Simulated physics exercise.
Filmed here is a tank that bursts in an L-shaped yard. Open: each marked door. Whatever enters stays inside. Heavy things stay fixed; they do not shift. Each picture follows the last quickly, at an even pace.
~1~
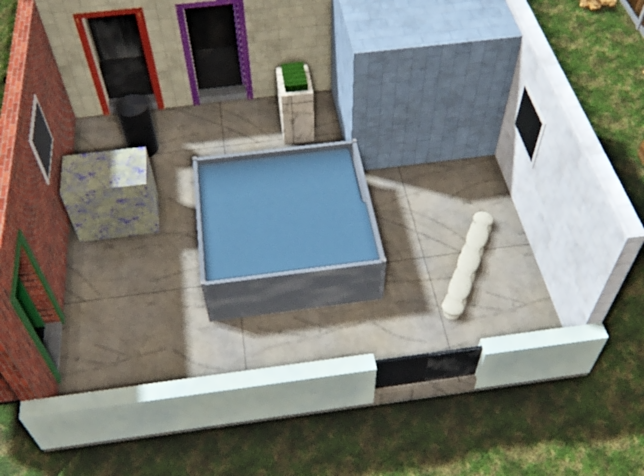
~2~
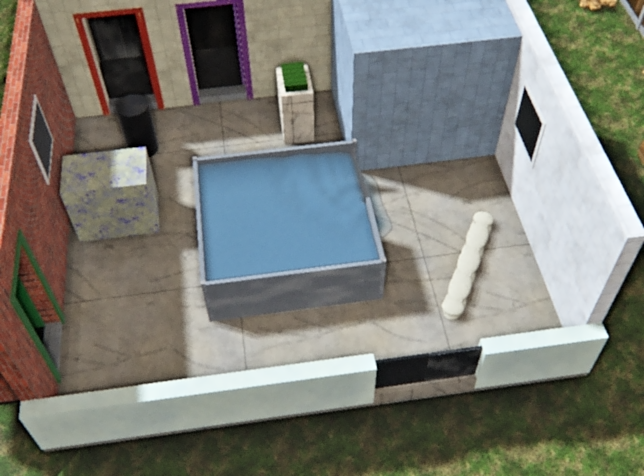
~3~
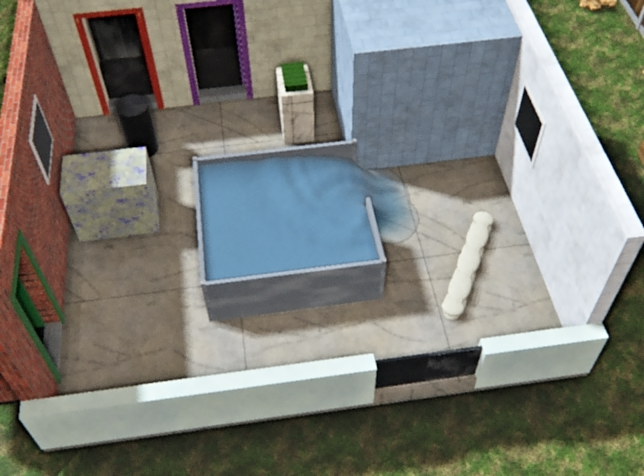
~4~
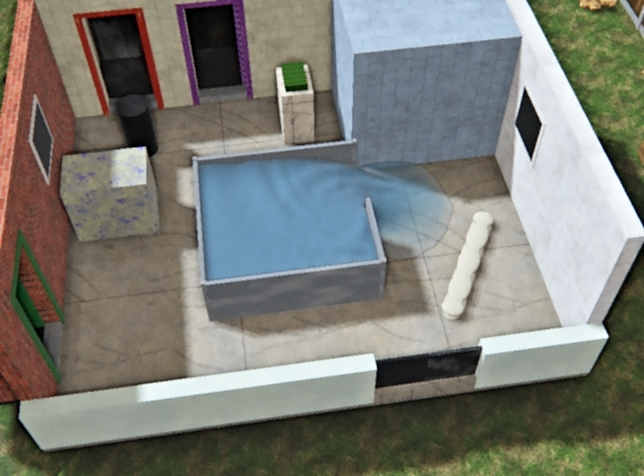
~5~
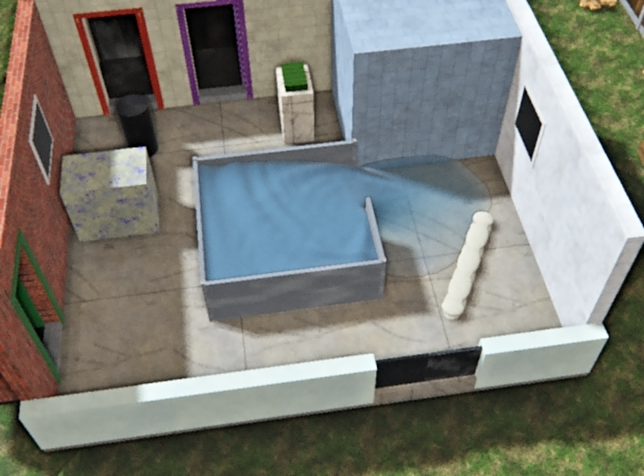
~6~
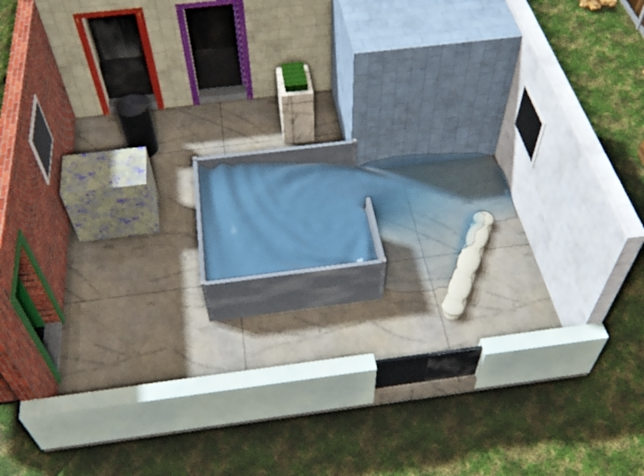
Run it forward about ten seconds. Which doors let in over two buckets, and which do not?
One by one: The purple door is going to stay within two buckets; the green door is going to be swamped; the red door is going to stay within two buckets.
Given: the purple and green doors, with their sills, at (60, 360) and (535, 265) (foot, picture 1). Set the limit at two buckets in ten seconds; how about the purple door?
Well, in that case the purple tops the limit.
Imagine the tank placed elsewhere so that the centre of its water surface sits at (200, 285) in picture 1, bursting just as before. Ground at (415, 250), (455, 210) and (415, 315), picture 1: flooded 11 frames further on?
Result: Inundated; inundated; inundated.
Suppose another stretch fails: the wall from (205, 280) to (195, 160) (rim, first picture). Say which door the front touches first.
Answer: The green one.
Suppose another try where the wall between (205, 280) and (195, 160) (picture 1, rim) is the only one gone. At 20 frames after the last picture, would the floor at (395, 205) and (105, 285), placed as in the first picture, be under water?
Well, the first place would be still bare and the second one submerged.
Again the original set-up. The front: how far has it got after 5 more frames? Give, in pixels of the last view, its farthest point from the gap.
I'd put it around (545, 291).
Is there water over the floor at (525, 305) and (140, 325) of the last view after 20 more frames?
Submerged, then untouched.
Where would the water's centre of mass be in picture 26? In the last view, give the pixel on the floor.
About (372, 250).
A moment on, water covers 20 % of the floor; the purple door not reached, the green door not reached, the red door not reached.
Next, water covers 30 % of the floor; the purple door not reached, the green door not reached, the red door not reached.
Then, water covers 45 % of the floor; the purple door not reached, the green door not reached, the red door not reached.
Later, water covers 75 % of the floor; the purple door not reached, the green door far over two buckets in, the red door not reached.
In the end, water covers 90 % of the floor; the purple door wet at the sill, nothing in, the green door far over two buckets in, the red door wet at the sill, nothing in.
